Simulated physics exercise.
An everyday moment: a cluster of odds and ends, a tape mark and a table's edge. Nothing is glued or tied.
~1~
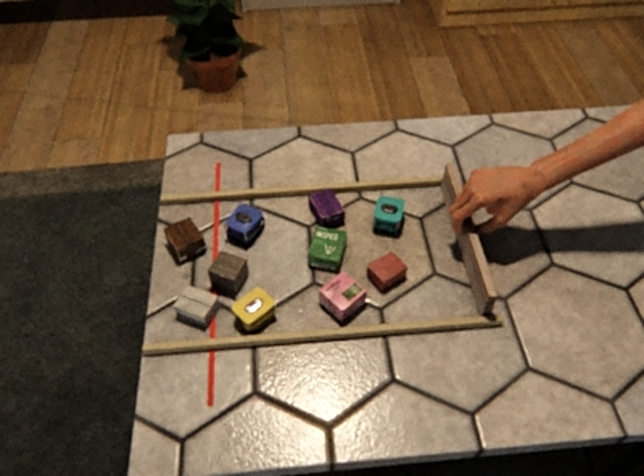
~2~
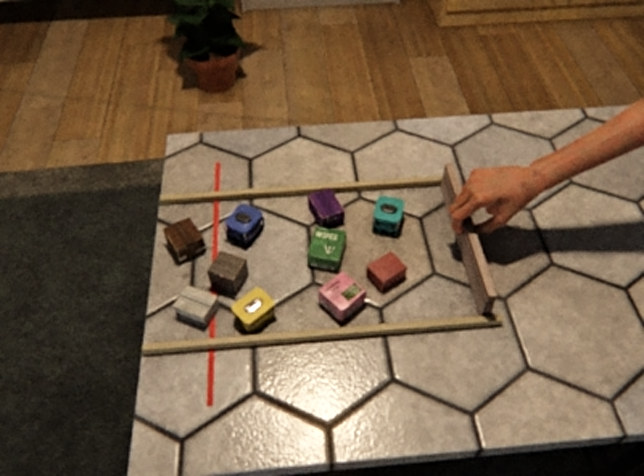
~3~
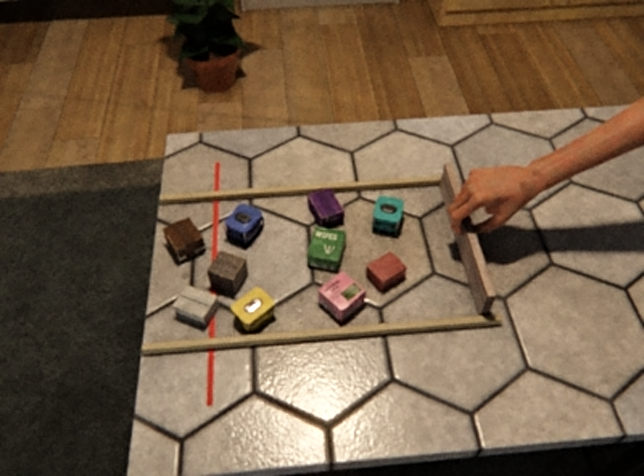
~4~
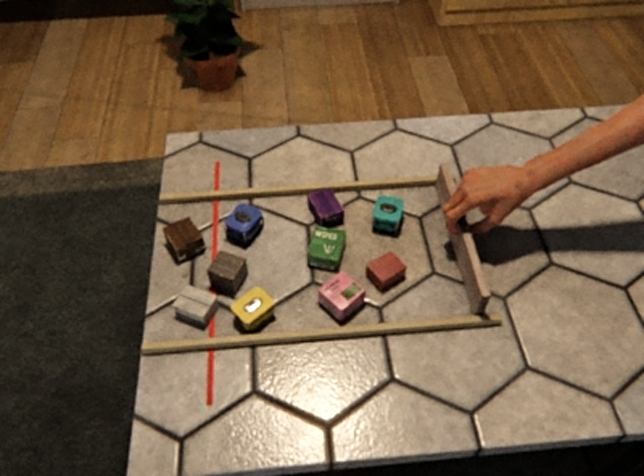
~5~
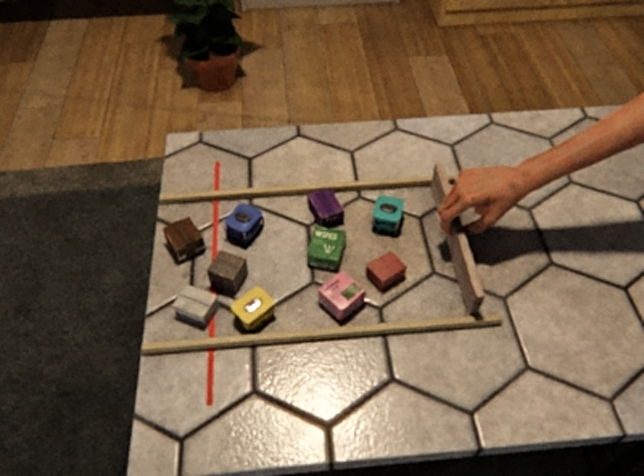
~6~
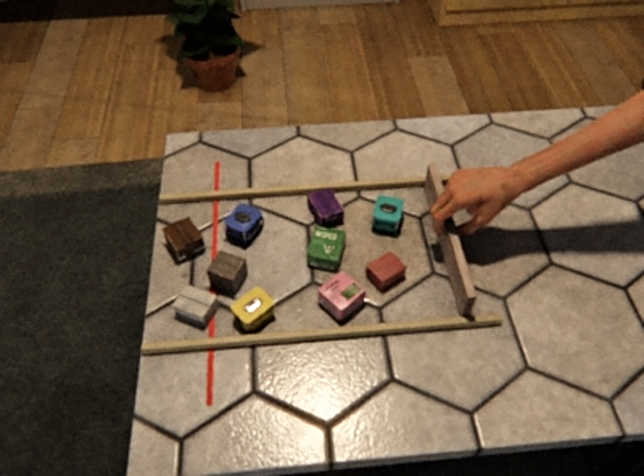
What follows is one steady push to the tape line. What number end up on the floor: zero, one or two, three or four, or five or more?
Outcome: The number that fall off is one or two.
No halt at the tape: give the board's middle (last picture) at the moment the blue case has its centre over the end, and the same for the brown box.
At (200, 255) for the blue case; at (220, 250) for the brown box.
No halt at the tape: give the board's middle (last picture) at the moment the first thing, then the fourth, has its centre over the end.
Its middle is around (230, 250) and later (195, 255).
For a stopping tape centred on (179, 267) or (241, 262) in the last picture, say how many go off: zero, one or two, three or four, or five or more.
One after another: More than four; no fall at all.
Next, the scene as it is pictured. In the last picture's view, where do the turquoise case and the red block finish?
First (200, 228), then (196, 281).
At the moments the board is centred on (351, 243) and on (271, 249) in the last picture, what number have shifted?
At the one place 5, at the other 9.
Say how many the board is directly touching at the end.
That makes 4.
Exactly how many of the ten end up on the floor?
In all, 2 of them.
Soon after, none off yet; brown box at rest near (184, 239); white box at rest near (196, 306); black block at rest near (228, 272).
Then, none off yet; brown box at rest near (184, 239); white box at rest near (196, 306); black block moving near (224, 274).
At rest, the number that fall off is one or two; fallen, white box and brown box.
